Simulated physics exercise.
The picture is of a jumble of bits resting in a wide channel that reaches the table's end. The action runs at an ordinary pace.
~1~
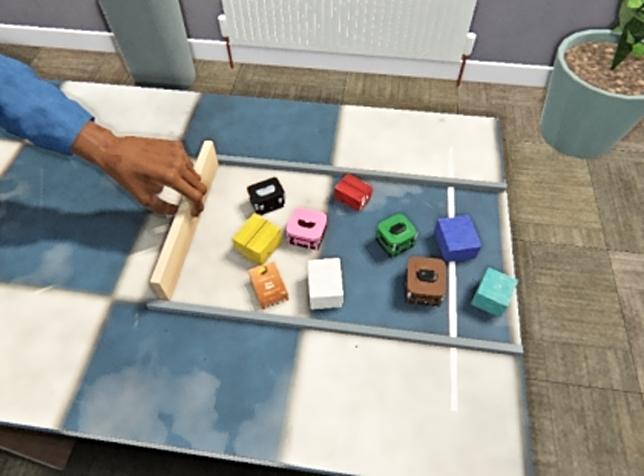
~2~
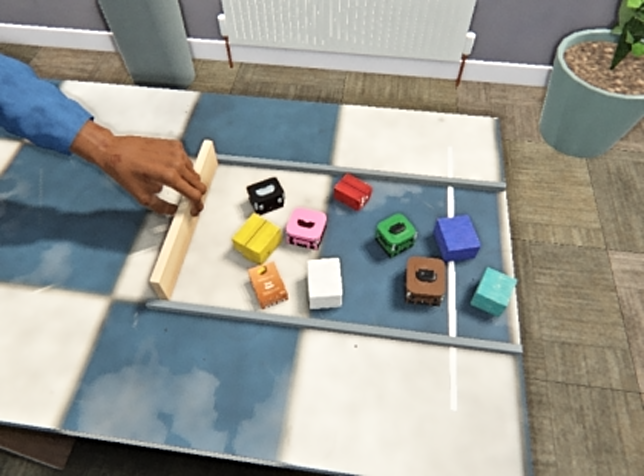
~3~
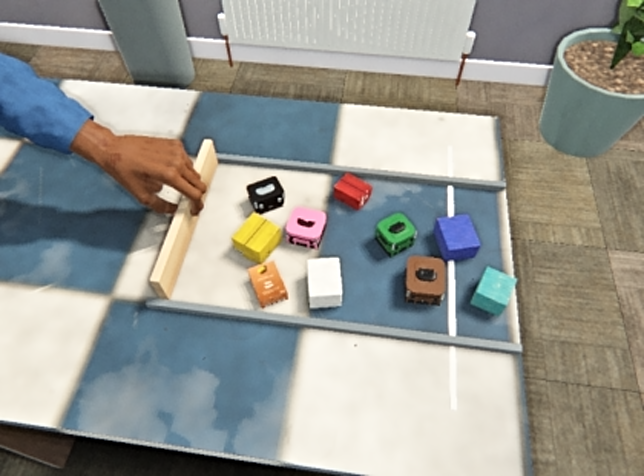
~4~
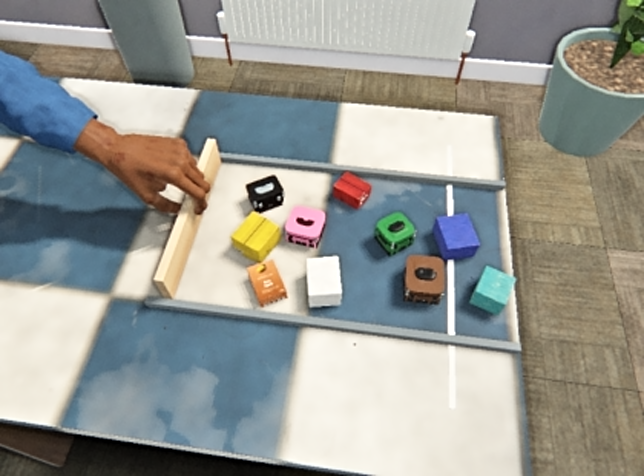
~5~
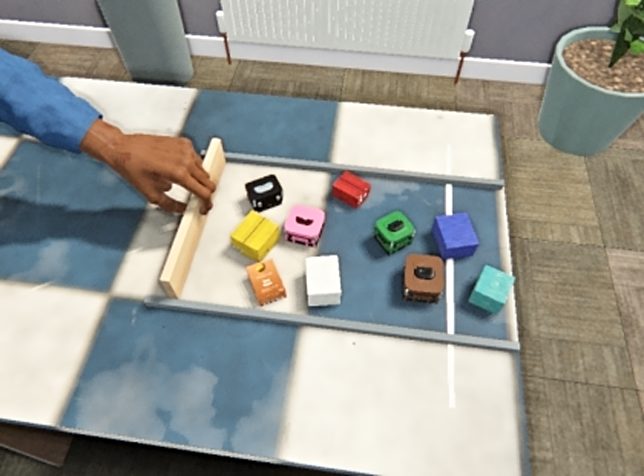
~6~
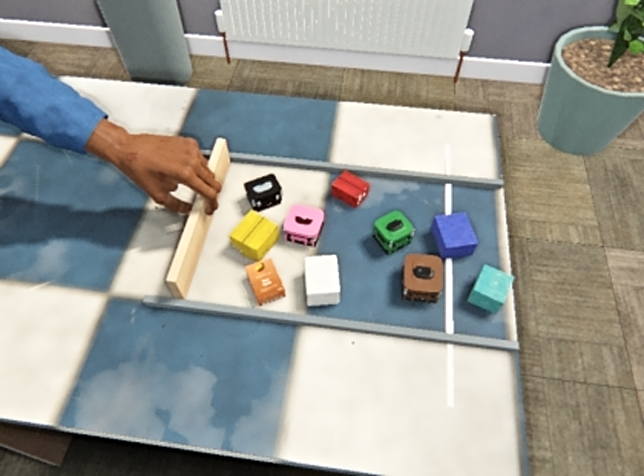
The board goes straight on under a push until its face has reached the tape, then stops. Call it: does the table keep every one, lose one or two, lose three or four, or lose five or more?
It loses three or four.
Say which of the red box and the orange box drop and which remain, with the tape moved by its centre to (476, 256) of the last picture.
Red box still up, orange box still up.
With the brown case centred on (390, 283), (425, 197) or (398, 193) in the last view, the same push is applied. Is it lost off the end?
Well, in that order it goes off, stays aboard and stays aboard.
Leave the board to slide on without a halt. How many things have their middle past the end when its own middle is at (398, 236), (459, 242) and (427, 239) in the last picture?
It comes out as 1, then 4, then 2.
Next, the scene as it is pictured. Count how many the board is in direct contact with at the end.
The count in contact is 4.
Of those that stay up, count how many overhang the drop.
The total here is 2.
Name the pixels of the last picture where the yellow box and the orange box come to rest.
The yellow box stops around (469, 263); the orange box around (466, 316).
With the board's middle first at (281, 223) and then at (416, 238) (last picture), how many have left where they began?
One spot: 4. Other spot: 10.
A little later, none off yet; turquoise block at rest near (491, 289); blue block at rest near (454, 236); brown case at rest near (422, 278).
Next, none off yet; turquoise block at rest near (491, 289); blue block shifted about its own width near (489, 235); brown case shifted about its own width near (447, 280).
When it is over, the number that fall off is three or four; down, green case, brown case, blue block and turquoise block.
